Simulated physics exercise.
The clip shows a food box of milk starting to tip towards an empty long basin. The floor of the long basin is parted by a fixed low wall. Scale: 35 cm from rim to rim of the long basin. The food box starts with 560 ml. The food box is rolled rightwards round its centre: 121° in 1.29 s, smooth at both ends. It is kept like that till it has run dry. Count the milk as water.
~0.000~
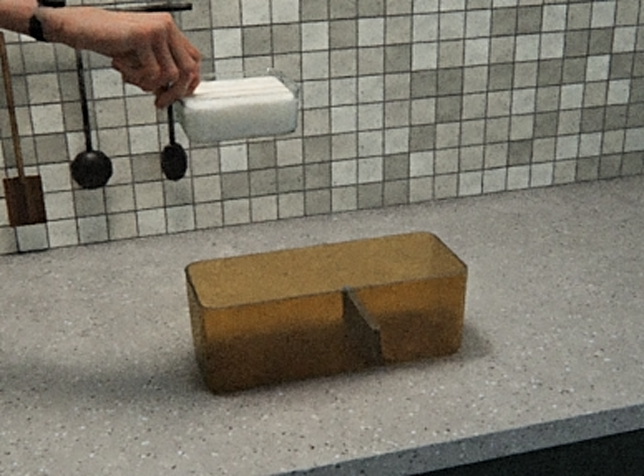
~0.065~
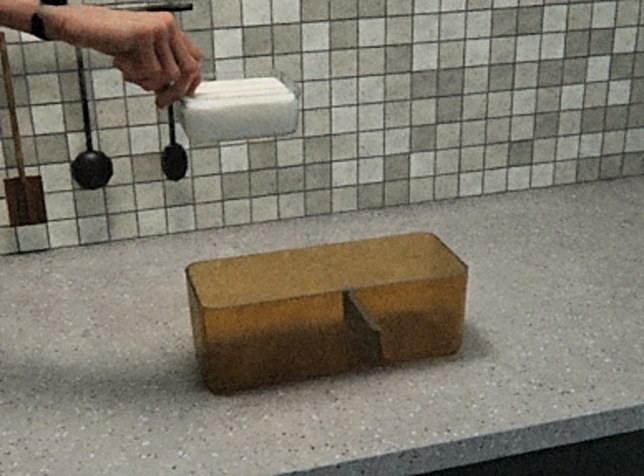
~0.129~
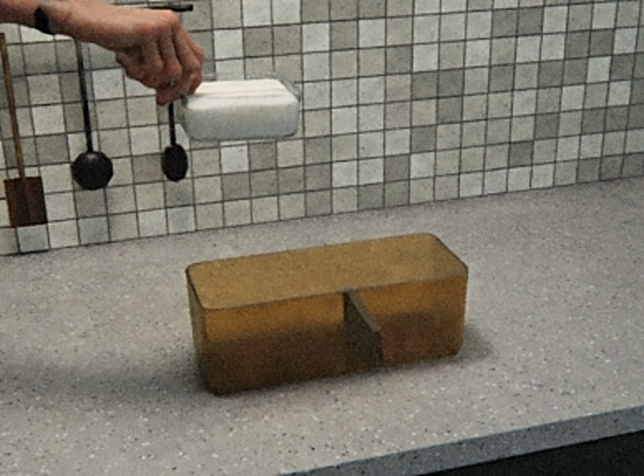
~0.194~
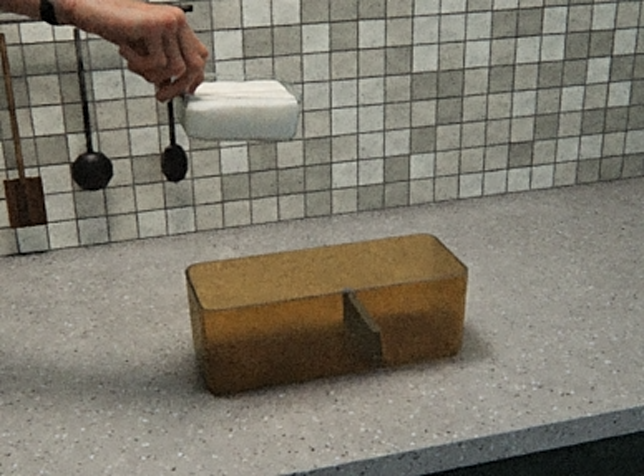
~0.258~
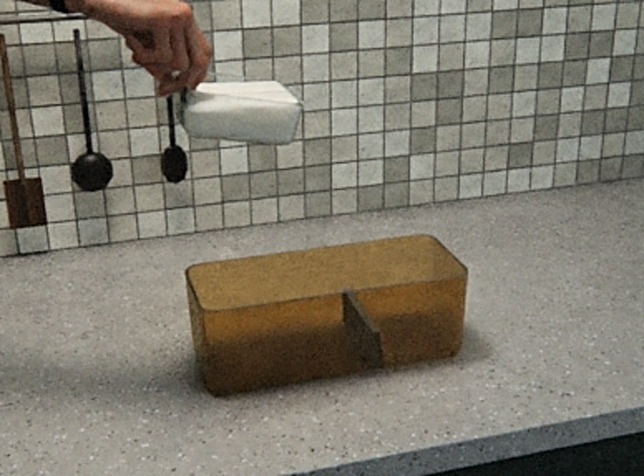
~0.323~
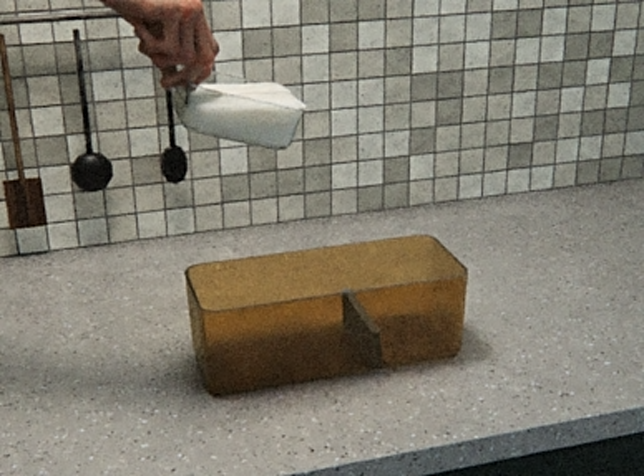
On a speckled grey counter by a tiled wall with hanging utensils, a hand holds a clear food box of white liquid above and behind a long amber basin with a low divider, then gradually tilts the box rightwards.
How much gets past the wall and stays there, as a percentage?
Roughly 49 per cent is past the wall.
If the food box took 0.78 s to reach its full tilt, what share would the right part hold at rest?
In that case some 35 per cent.
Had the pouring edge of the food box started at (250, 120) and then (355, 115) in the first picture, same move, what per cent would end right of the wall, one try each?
First 0, then 80 per cent.
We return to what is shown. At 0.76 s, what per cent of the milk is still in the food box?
Near 16 in a hundred.
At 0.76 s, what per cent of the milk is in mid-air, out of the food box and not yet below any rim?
Near 50 in a hundred.
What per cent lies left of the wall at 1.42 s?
About 42 per cent.
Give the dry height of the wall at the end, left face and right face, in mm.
Some 46 mm on the left and 36 mm on the right.
After 0.76 s the tilt is 78° and 16 per cent is still to pour, 7 is left of the wall and 27 right of it.
After 1.09 s the tilt is 114° and 1 per cent is still to pour, 38 is left of the wall and 48 right of it.
After 1.42 s the tilt is 121° and 0 per cent is still to pour, 43 is left of the wall and 49 right of it.
After 1.79 s the tilt is 121° and 0 per cent is still to pour, 43 is left of the wall and 49 right of it.
In the end 43 per cent lies left of the wall, 49 right of it and 8 outside.
